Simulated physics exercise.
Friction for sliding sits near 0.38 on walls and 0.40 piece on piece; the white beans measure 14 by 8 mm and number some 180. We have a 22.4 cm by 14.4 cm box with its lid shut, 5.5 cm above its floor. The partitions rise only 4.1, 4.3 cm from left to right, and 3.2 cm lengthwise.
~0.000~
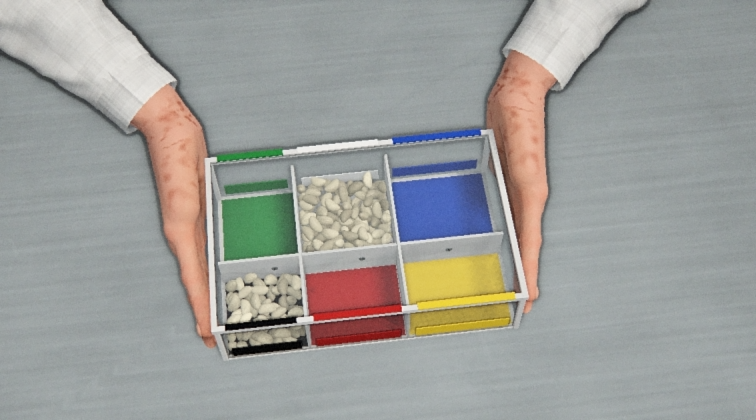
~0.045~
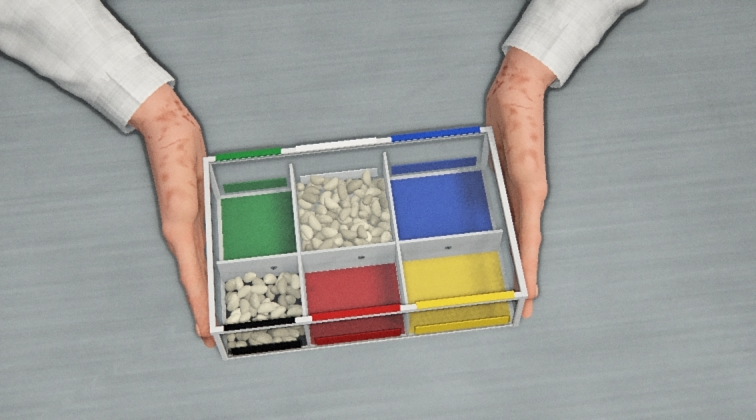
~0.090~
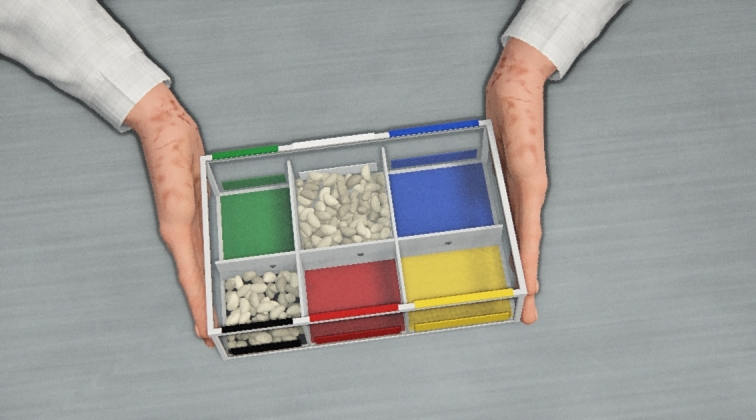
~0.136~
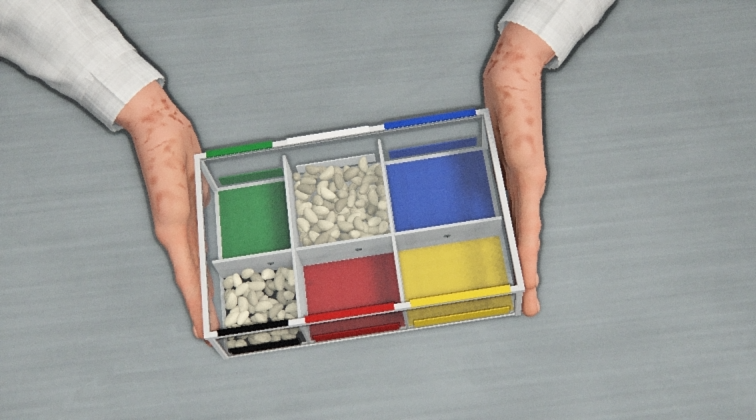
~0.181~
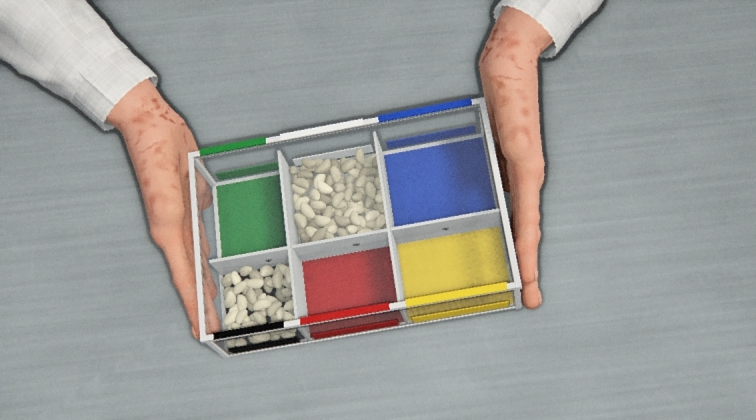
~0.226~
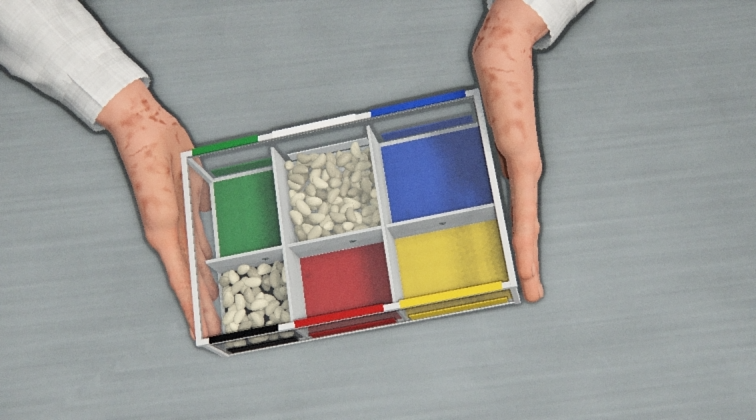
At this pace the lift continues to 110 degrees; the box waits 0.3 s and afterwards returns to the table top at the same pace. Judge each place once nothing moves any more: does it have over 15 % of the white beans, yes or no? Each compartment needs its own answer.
Red compartment: No, blue compartment: No, green compartment: No, yellow compartment: No, white compartment: Yes, black compartment: Yes.
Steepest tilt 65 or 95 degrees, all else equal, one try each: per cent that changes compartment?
Around 10 and 30 in a hundred, respectively.
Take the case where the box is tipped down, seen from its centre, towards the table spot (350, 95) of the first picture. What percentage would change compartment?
My guess is roughly 35 percent.
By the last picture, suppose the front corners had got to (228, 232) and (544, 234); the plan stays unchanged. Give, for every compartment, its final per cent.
Each compartment ends with, in per cent, red 0, blue 5, green 10, yellow 0, white 75 and black 5.
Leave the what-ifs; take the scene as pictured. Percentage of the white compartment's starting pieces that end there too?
Roughly 50 per cent.
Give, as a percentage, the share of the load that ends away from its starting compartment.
The answer is close to 35 percent.
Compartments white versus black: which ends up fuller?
More ends up in the black one.
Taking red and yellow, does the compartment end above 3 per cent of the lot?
Checking red: It clears; checking yellow: It falls short.
Then, at 1.37 s, tilt 110 degrees; red 10 %, white 40 %, black 50 %.
After 2.14 s, tilt 56 degrees; red 10 %, white 35 %, black 55 %.
After 2.92 s, tilt 0 degrees; red 10 %, white 35 %, black 55 %.
In the end, at 3.4 s, red 10 %, blue 0 %, green 0 %, yellow 0 %, white 35 %, black 55 %.
